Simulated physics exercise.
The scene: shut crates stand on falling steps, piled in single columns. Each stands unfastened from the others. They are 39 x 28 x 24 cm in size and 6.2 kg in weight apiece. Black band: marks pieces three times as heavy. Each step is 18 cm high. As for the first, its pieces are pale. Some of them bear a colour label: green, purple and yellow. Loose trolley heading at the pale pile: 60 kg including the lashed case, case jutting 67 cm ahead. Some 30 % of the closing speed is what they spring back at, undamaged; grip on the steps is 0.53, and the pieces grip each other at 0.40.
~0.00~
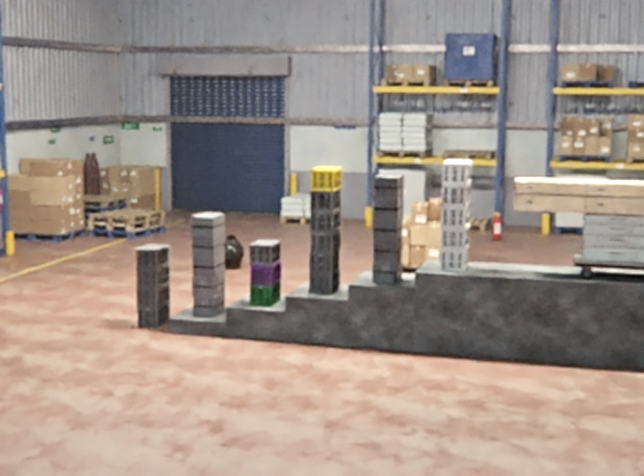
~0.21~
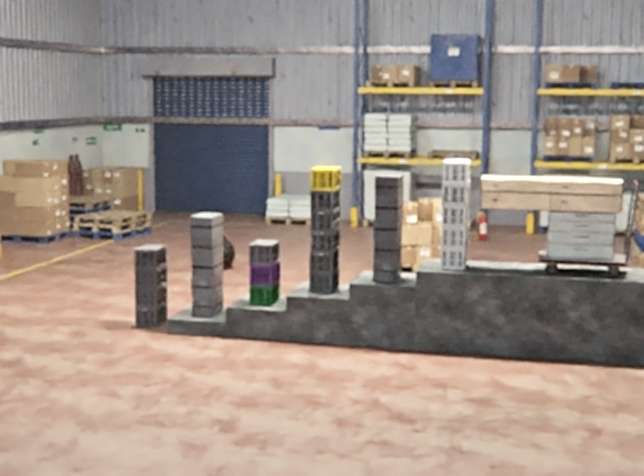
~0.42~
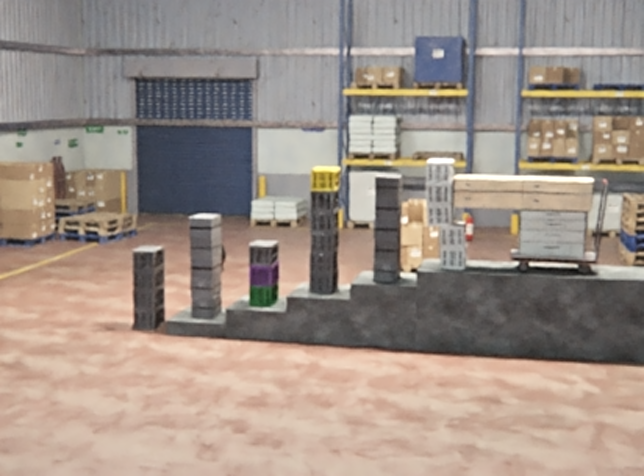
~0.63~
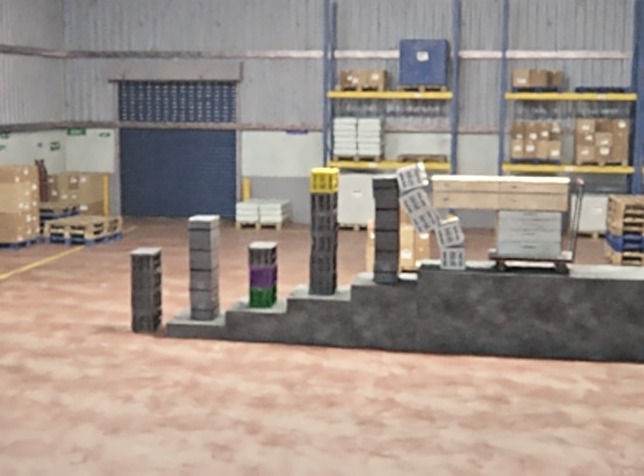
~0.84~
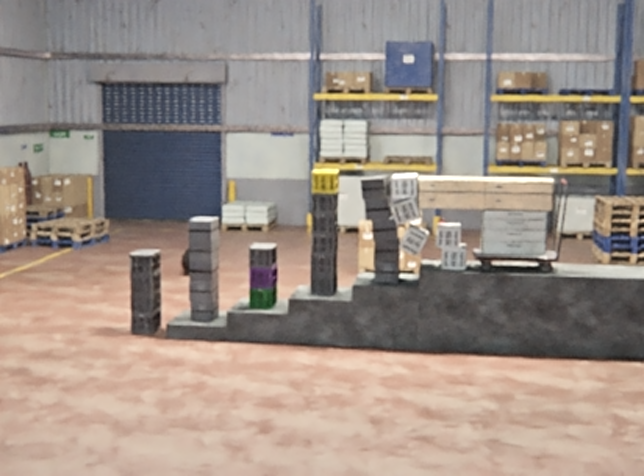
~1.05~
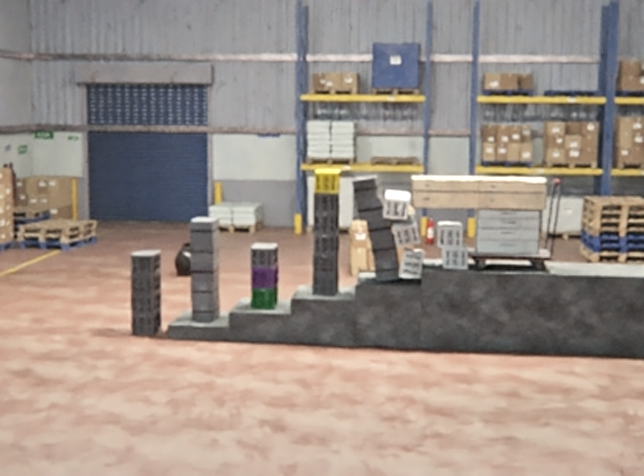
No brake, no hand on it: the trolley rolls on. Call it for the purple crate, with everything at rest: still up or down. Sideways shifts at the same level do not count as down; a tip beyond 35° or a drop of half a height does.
Falls.
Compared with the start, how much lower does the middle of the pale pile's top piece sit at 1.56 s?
Roughly 70 cm lower.
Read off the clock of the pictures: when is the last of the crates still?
I'd put it around 4.5 seconds.
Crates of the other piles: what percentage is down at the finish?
Close to 90 per cent of them.
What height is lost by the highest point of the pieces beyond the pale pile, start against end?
Roughly 90 centimetres lower at the end.
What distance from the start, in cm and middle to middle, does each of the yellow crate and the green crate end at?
Yellow shifts close to 490 cm and green close to 10 cm.
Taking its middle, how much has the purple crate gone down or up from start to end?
Lower, by roughly 25 cm.
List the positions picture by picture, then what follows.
In the first frame (we follow the side turned to the camera; the camera moves round a little), load (520, 189) 53 cm short; purple crate (261, 275); yellow crate (322, 180); green crate (261, 296); no other piece has moved.
The second frame shows load (486, 187) 15 cm short; purple crate (261, 275).
The third frame shows load (459, 186) 15 cm in; purple crate (260, 276); no other piece has moved.
The fourth frame shows load (437, 187) 40 cm in, top of the pale pile leaning 17°; purple crate (260, 278); steepest lean 3°, the crate at (384, 188); one has shifted.
The fifth frame shows load (423, 187) 57 cm in, top of the pale pile leaning 3°; purple crate (261, 279); steepest lean 6°, the crate at (373, 189); 3 stirred so far.
The sixth frame shows load (418, 187) 66 cm in, top of the pale pile leaning 7°; purple crate (263, 279); yellow crate (326, 183); green crate (262, 299); steepest lean 10°, the crate at (379, 229); 5 stirred so far.
Around 1.56 s, 3 of the pale pile down; none of the 23 other crates down, 11 disturbed; purple crate unmoved; yellow crate tipped 8°.
Around 2.06 s, 3 of the pale pile down; 11 of the 23 other crates down; purple crate tipped 10°; yellow crate tipped 52°, 27 cm lower.
Around 2.86 s, 3 of the pale pile down; 17 of the 23 other crates down; purple crate tipped 60°, 11 cm lower; yellow crate upside down.
Around 3.44 s, 3 of the pale pile down; 21 of the 23 other crates down; purple crate on its side; yellow crate on its side.
Finally (4.7 s), 3 of the pale pile down; 21 of the 23 other crates down; purple crate on its side; yellow crate on its side; green crate displaced 10 cm. Seen by the last camera, middles, purple crate near (227, 296).
